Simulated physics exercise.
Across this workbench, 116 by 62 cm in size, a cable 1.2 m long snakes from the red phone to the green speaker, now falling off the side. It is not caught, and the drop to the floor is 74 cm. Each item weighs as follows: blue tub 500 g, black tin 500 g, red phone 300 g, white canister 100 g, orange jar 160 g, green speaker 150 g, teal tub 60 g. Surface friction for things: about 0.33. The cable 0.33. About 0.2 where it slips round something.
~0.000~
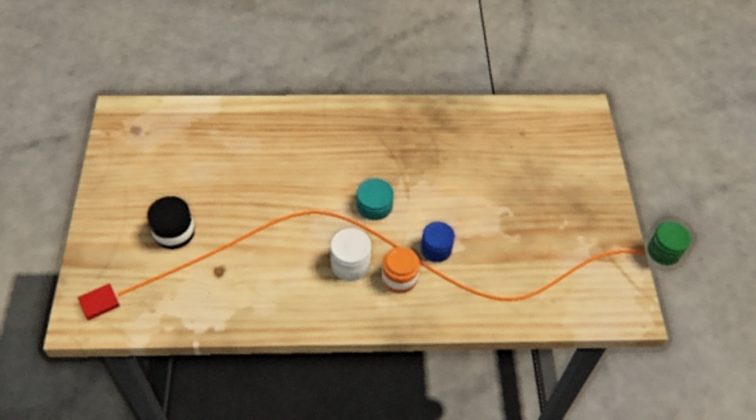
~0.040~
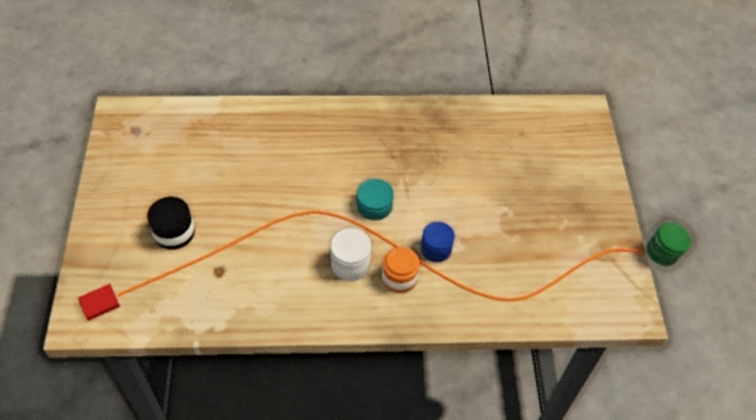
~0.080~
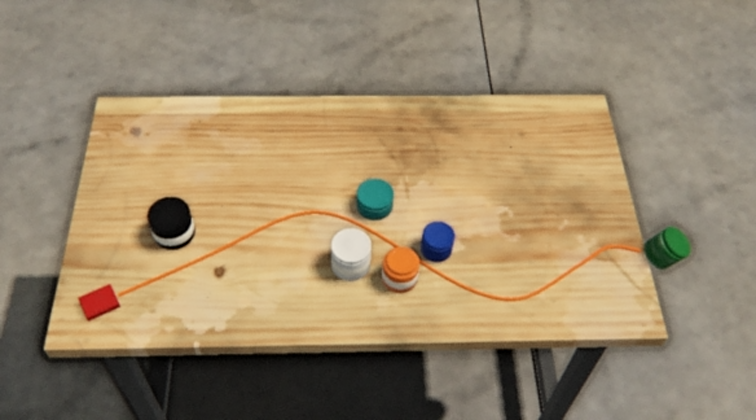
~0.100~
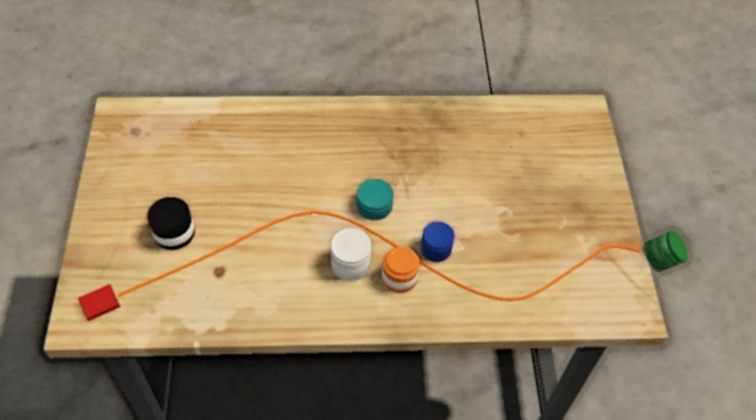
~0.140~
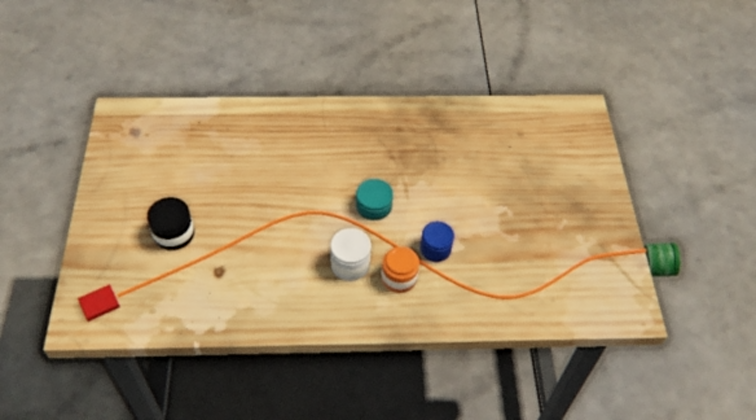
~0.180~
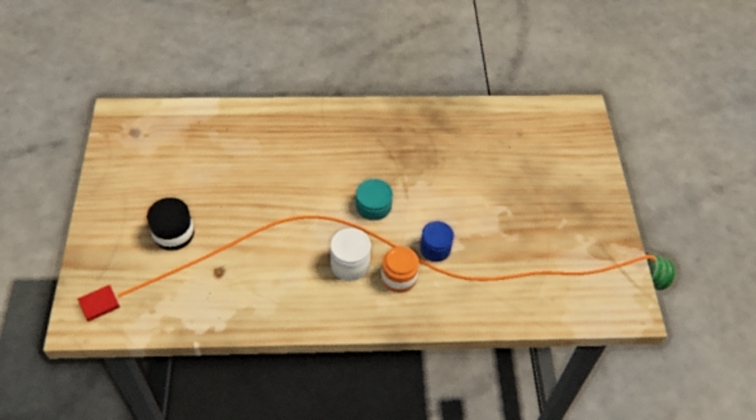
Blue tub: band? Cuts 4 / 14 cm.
The way it looks, its move will be next to nothing.
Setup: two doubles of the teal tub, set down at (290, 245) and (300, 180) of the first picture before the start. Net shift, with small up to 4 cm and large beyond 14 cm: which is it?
First: A big shift; second: A slight shift.
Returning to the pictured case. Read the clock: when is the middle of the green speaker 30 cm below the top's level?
Answer: Never.
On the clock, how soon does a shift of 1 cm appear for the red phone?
Red phone: 0.30 s.
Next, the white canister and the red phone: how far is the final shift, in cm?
White canister roughly 10 cm, red phone roughly 4 cm.
By 0.4 s, the cable's tail end at (135, 300); green speaker over the edge, white canister 9 cm off its start, red phone 3 cm off its start.
By 0.7 s, the cable's tail end at (141, 300); white canister 10 cm off its start, green speaker over the edge, red phone 4 cm off its start.
By 0.9 s, the cable's tail end at (141, 300); white canister 10 cm off its start at (354, 288), green speaker over the edge, red phone 4 cm off its start at (121, 299).
By 1.2 s, the cable's tail end at (141, 300); white canister 10 cm off its start, green speaker over the edge, red phone 4 cm off its start.
By 2.4 s, the cable's tail end at (141, 300); blue tub 0 cm off its start at (438, 234), white canister 10 cm off its start at (354, 288), green speaker over the edge, red phone 4 cm off its start at (121, 299).
